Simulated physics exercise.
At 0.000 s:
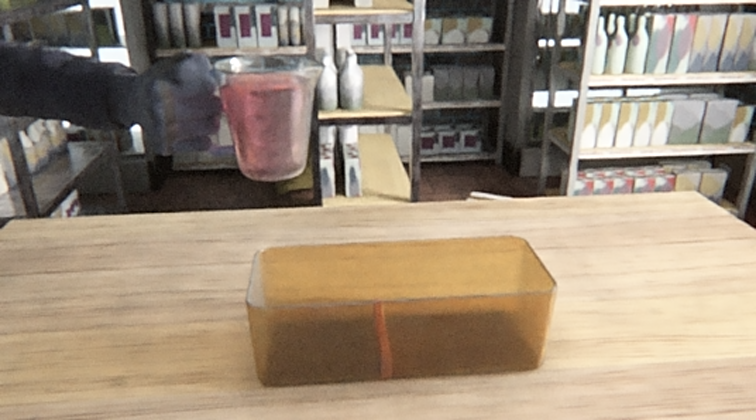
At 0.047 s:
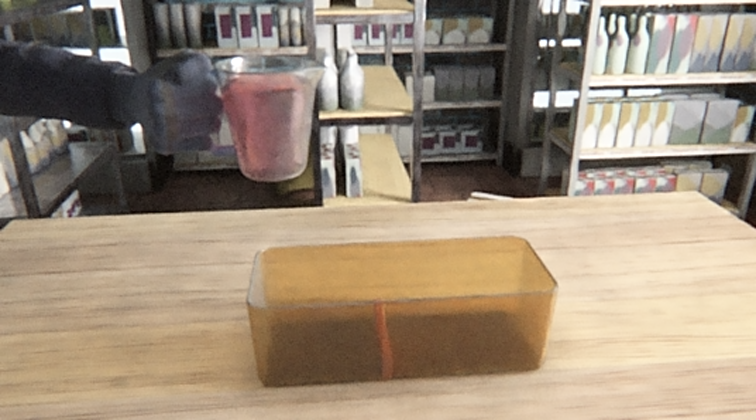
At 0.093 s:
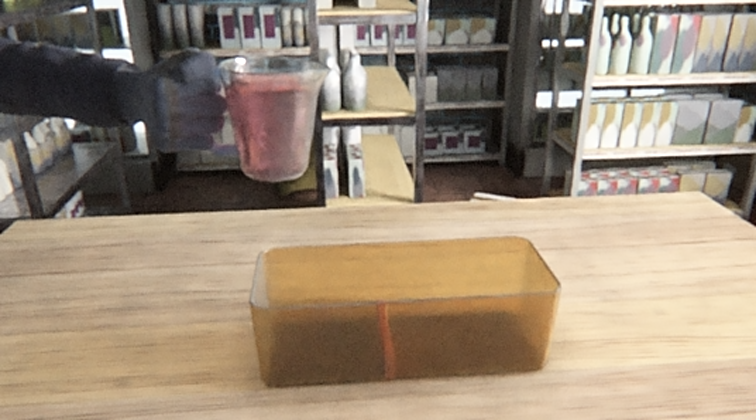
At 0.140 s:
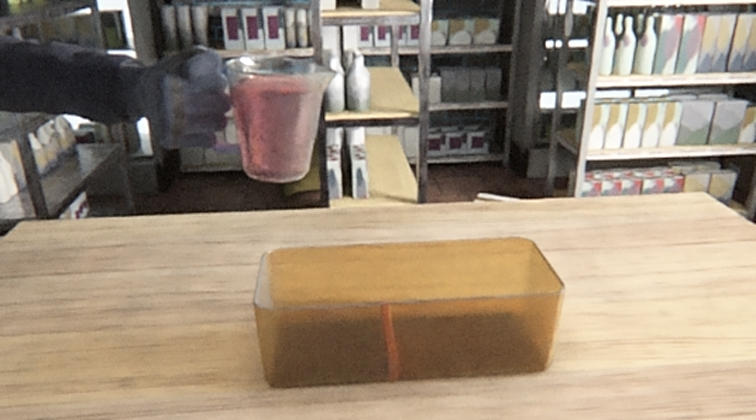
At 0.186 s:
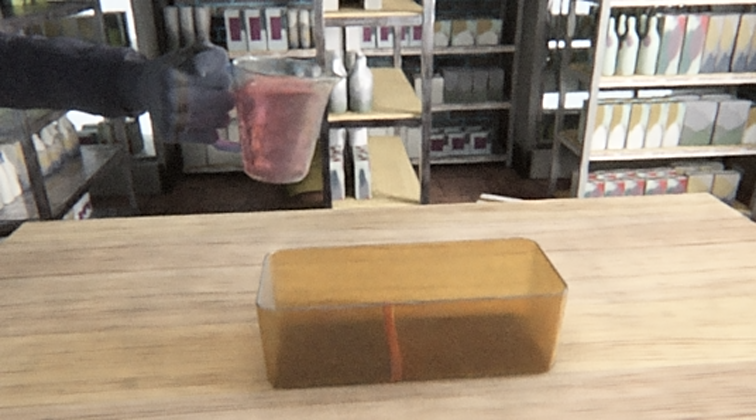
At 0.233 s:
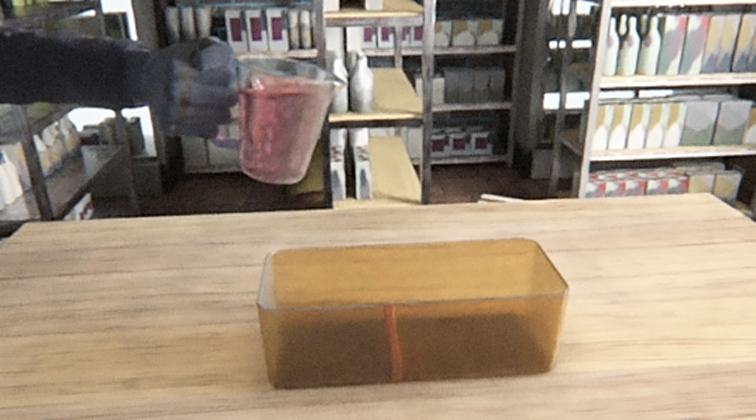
At first, a gloved hand at the left holds a clear jug of reddish liquid upright above a wooden table, where a long, empty amber basin sits in front of store shelves. Then the hand slowly leans the jug slightly to the right, the tilt growing gradually while the basin stays empty.
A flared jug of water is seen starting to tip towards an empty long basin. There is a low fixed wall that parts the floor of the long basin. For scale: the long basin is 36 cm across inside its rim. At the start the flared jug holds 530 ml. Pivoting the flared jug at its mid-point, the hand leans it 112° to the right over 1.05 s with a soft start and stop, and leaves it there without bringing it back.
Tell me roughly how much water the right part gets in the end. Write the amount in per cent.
It gets about 78 per cent.
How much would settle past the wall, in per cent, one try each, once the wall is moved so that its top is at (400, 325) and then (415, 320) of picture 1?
One try each: Around 55 percent and then around 25 percent.
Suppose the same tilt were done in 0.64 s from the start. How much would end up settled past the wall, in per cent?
Result under that change: Approx. 75 %.
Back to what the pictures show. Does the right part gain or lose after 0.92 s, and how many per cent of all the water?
Net change: A rise of about 20 %.
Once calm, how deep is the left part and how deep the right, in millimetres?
Final reading - left some 4 mm, right some 16 mm.
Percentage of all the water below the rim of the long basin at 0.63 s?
About 4%.
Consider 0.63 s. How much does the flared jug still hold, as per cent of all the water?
Still held: Roughly 72 % of the total.
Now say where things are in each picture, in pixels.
Tilt 0°; pouring edge (327, 65); surface from (222, 81) to (312, 79); the long basin's rim runs from (252, 277) to (540, 262); the wall's top is at (381, 327), in the first frame.
Tilt 1°; pouring edge (328, 66); surface from (223, 81) to (314, 80), in the second frame.
Tilt 2°; pouring edge (332, 68); surface from (227, 82) to (317, 82), in the third frame.
Tilt 5°; pouring edge (338, 72); surface from (233, 82) to (323, 84), in the fourth frame.
Tilt 8°; pouring edge (344, 77); surface from (239, 84) to (328, 84), in the fifth frame.
Tilt 13°; pouring edge (348, 82); surface from (242, 85) to (335, 86), in the sixth frame.
Then, 0.63 s in, the tilt is 73° and 71 per cent is still to pour, 0 is left of the wall and 4 right of it.
Then, 0.92 s in, the tilt is 108° and 13 per cent is still to pour, 4 is left of the wall and 58 right of it.
Then, 1.22 s in, the tilt is 112° and 0 per cent is still to pour, 15 is left of the wall and 83 right of it.
Then, 1.55 s in, the tilt is 112° and 0 per cent is still to pour, 17 is left of the wall and 81 right of it.
Finally, 20 per cent lies left of the wall, 78 right of it and 2 outside.
